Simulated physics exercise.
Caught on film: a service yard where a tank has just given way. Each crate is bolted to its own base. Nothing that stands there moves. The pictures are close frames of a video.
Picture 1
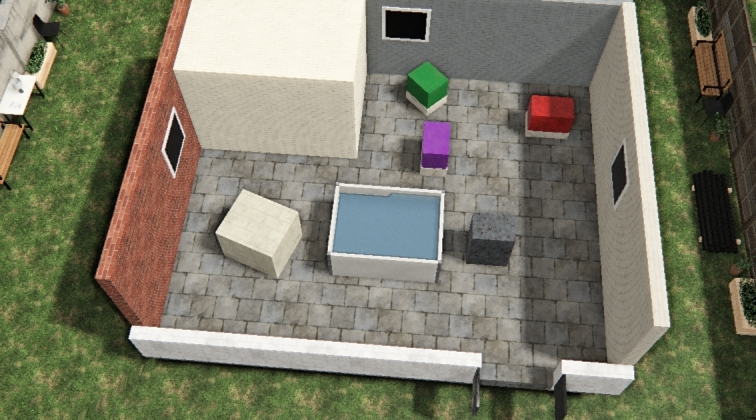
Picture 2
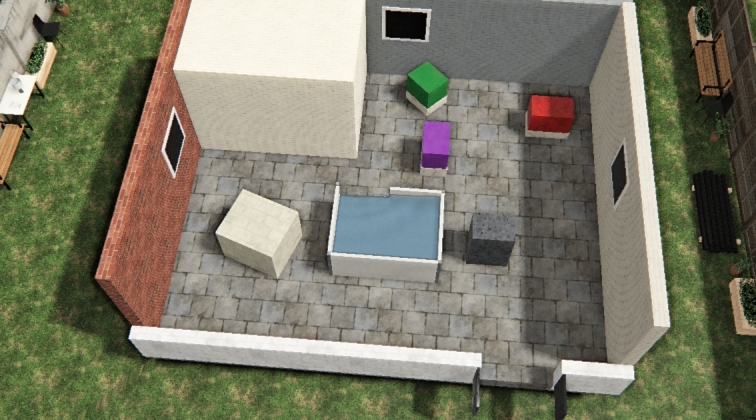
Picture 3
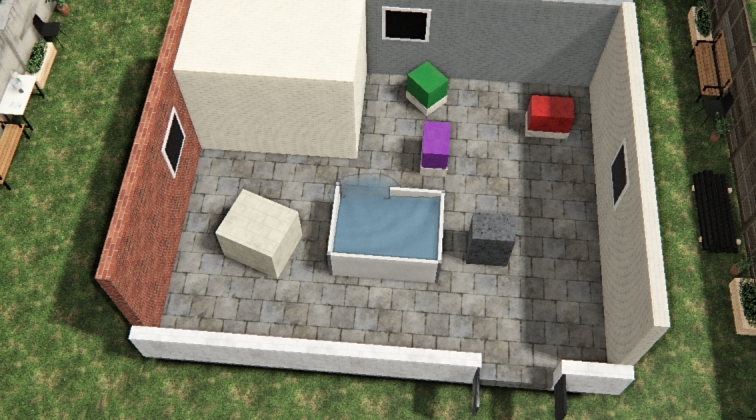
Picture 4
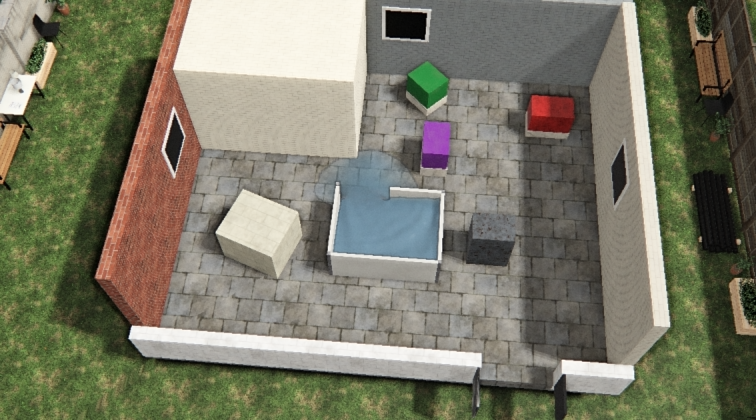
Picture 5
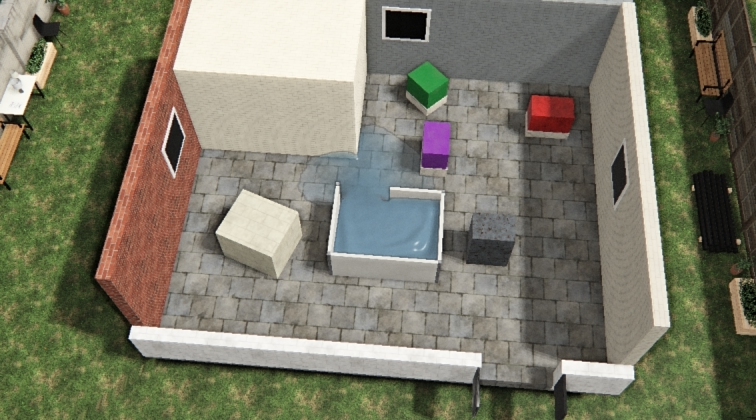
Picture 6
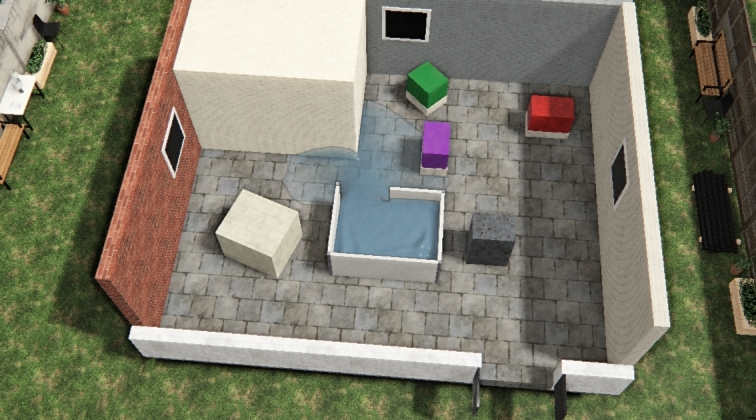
Water pours from a gap in the white tank's far side and spreads across the paving.
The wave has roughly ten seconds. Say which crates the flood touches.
In the end: The purple crate keeps dry; the red crate keeps dry; the green crate is soaked.
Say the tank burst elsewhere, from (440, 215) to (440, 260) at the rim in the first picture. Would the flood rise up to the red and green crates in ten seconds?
Then: The red crate escapes it; the green crate escapes it.
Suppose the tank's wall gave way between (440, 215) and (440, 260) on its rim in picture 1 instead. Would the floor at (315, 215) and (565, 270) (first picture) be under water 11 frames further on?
In turn: Dry, wet.
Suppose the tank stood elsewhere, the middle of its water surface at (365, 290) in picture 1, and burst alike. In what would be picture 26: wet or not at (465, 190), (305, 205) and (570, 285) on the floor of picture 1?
One after the other: Covered, wet, no water.
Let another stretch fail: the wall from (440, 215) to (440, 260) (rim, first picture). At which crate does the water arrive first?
The one in purple.
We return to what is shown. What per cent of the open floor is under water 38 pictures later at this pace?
About 70 per cent.
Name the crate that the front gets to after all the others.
I say the crate marked red.
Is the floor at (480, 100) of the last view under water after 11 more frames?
At that place: Covered.
A moment on, water covers 20 % of the floor; the purple crate water round its plinth, the red crate not reached, the green crate water round its plinth.
Next, water covers 30 % of the floor; the purple crate water round its plinth, the red crate not reached, the green crate water round its plinth.
Then, water covers 45 % of the floor; the purple crate water round its plinth, the red crate water round its plinth, the green crate water round its plinth.
Later, water covers 70 % of the floor; the purple crate water round its plinth, the red crate water round its plinth, the green crate water round its plinth.
In the end, water covers 100 % of the floor; the purple crate stayed above the water, the red crate stayed above the water, the green crate was topped.
